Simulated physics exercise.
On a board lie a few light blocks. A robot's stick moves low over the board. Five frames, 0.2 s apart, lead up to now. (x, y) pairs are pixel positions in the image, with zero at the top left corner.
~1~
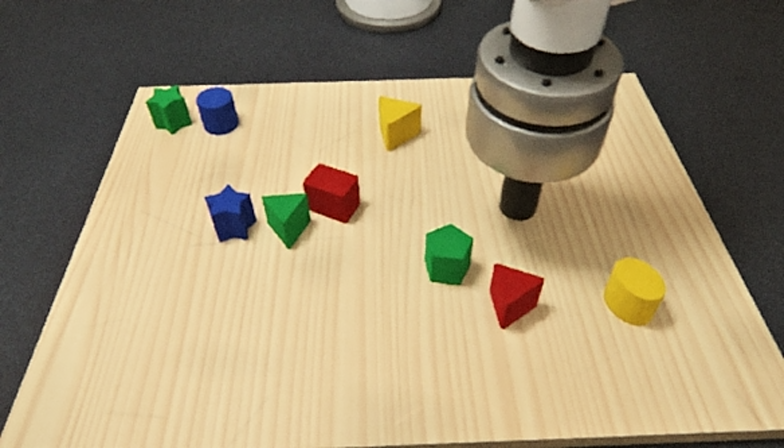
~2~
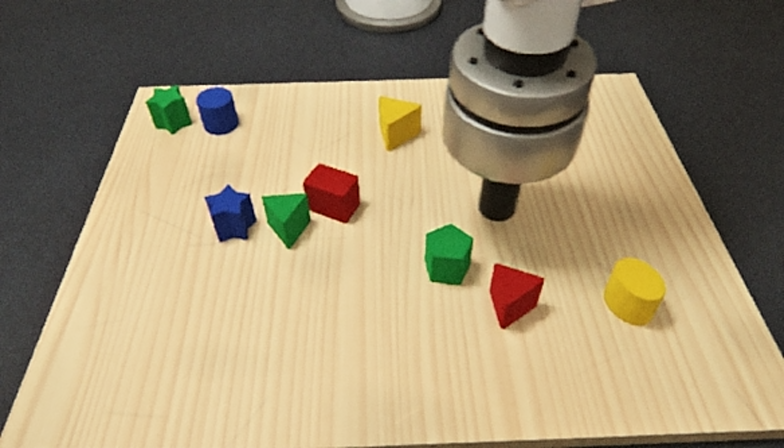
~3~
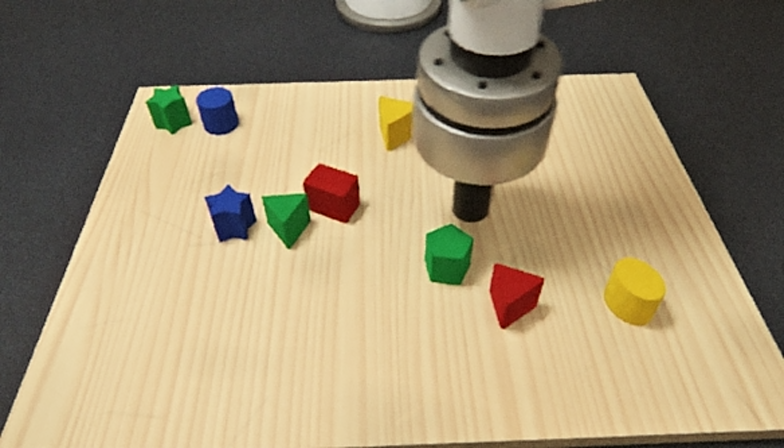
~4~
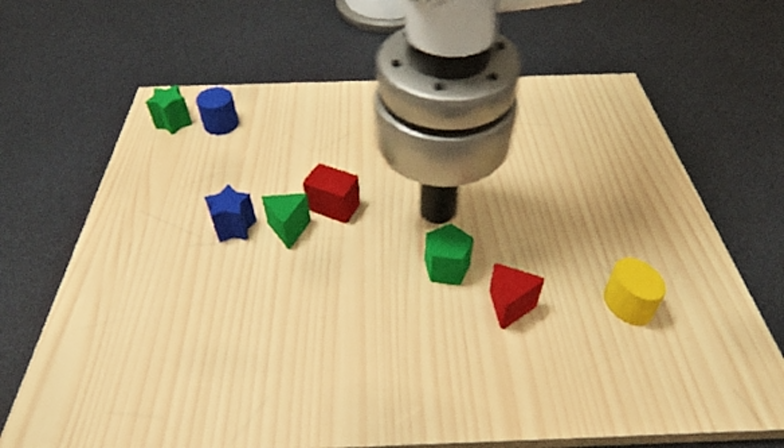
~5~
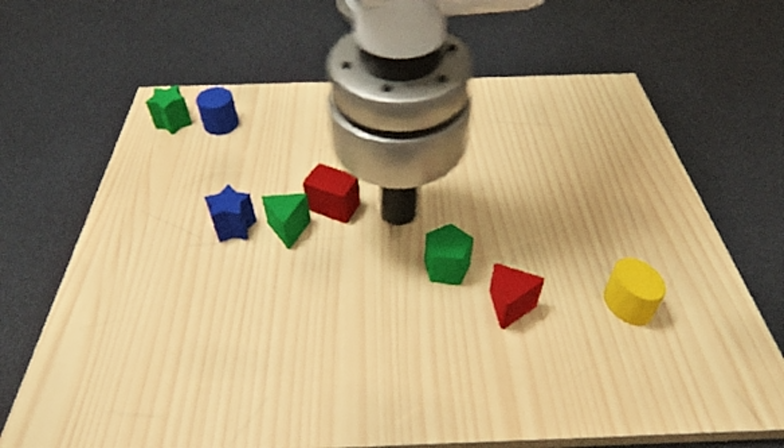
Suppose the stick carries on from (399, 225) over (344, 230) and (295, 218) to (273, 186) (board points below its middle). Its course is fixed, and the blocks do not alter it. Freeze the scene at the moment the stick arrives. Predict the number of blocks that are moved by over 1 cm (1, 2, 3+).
I'd say two blocks get shifted by more than about 1 cm.
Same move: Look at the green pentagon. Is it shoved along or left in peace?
Undisturbed, or as good as.
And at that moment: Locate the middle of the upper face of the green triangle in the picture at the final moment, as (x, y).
It will end up at (256, 201).
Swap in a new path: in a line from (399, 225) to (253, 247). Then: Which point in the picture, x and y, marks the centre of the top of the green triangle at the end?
At the end it should sit near (242, 196).
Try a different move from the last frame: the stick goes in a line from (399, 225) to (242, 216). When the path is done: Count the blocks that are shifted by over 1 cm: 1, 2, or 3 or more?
The push moves three or more blocks more than 1 cm.
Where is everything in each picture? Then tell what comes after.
Lower end of the stick (518, 208), tops of blocks, blue star-shaped block (227, 200), green triangle (284, 203), red rectangular block (331, 179), green pentagon (449, 241), in the first picture.
Stick (497, 208), blocks as before, in the second picture.
Stick (470, 209), blocks as before, in the third picture.
Stick (438, 211), blocks as before, in the fourth picture.
Stick (399, 212), blue star-shaped block (227, 200), green triangle (284, 203), red rectangular block (331, 179), green pentagon (449, 241), in the fifth picture.
What follows on the original path. One third of the way, stick (343, 217); red rectangular block (321, 176), turned 25° clockwise.
Two thirds of the way, stick (291, 205); blue star-shaped block (222, 201); green triangle (257, 202), turned 65° anticlockwise; red rectangular block (302, 161), turned 90° clockwise.
At the end, stick (270, 173); blue star-shaped block (221, 201); green triangle (256, 201), turned 65° anticlockwise; red rectangular block (301, 137), turned 140° clockwise; green pentagon not moved.
